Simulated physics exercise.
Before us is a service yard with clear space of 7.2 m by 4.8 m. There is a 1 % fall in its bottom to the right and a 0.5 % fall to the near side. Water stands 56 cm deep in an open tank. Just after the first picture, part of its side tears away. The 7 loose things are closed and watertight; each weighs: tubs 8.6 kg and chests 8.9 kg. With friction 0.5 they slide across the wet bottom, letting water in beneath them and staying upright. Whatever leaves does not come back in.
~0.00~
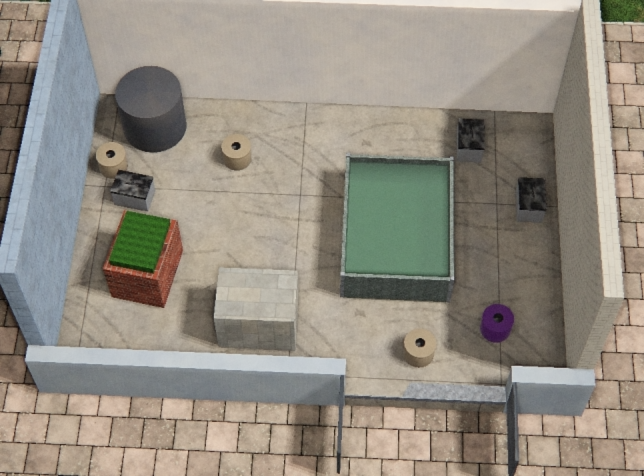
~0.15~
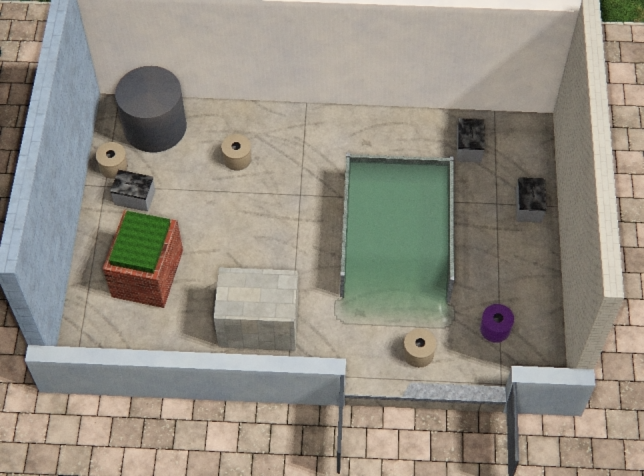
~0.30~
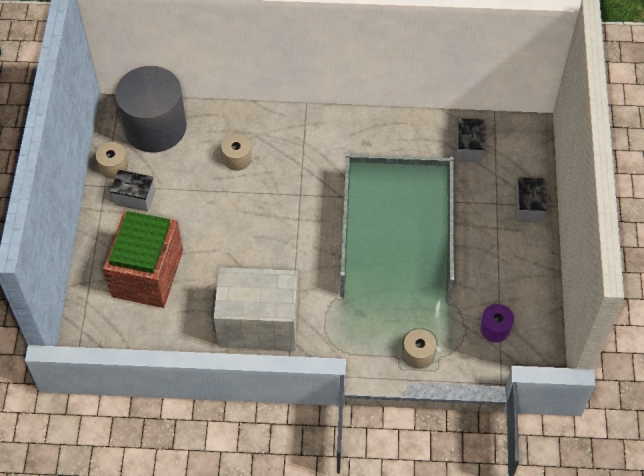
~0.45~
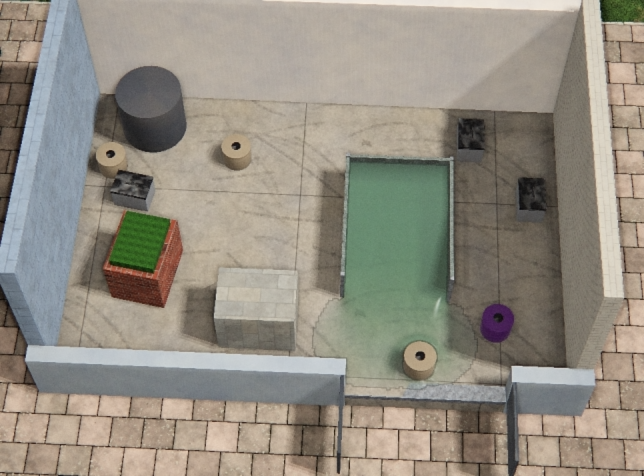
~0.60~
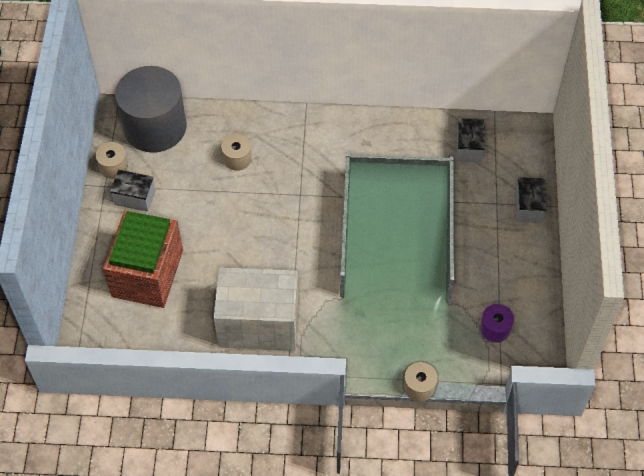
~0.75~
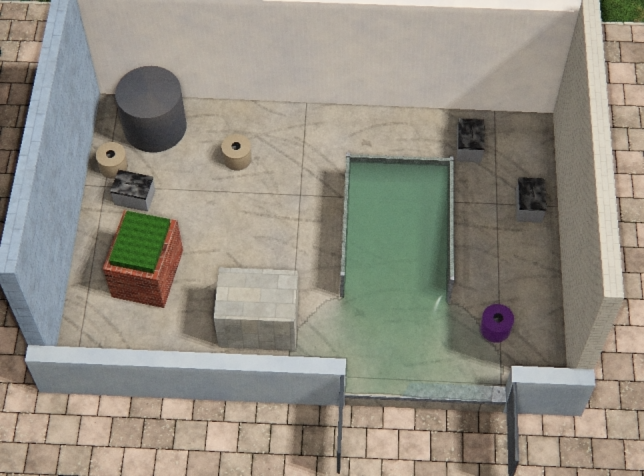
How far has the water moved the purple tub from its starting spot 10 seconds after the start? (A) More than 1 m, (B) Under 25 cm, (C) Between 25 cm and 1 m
B.
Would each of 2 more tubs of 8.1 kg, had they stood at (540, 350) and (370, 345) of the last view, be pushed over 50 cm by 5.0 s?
Lab note - in order: Below threshold / above threshold.
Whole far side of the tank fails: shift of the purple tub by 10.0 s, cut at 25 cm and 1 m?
So, for the purple tub: It is carried a long way.
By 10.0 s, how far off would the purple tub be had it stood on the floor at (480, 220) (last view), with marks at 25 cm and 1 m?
What happens is that it keeps still.
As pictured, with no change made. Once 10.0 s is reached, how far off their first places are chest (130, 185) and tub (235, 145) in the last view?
In turn: 0 cm, 0 cm.
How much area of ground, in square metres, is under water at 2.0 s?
I'd put it close to 8.5 m2.
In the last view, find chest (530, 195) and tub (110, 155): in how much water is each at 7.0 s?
Depth approx. 1 cm / 2 cm.
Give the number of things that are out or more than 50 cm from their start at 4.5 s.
1.
After 2.0 s the purple tub is near (498, 318), 0.0 m from its start, aground; 1 of 7 are out; 0 afloat.
After 4.5 s the purple tub is near (498, 318), 0.0 m from its start, aground; 1 of 7 are out; 0 afloat.
After 7.0 s the purple tub is near (498, 318), 0.0 m from its start, aground; 1 of 7 are out; 0 afloat.
After 10.0 s the purple tub is near (498, 318), 0.0 m from its start, aground; 1 of 7 are out; 0 afloat.
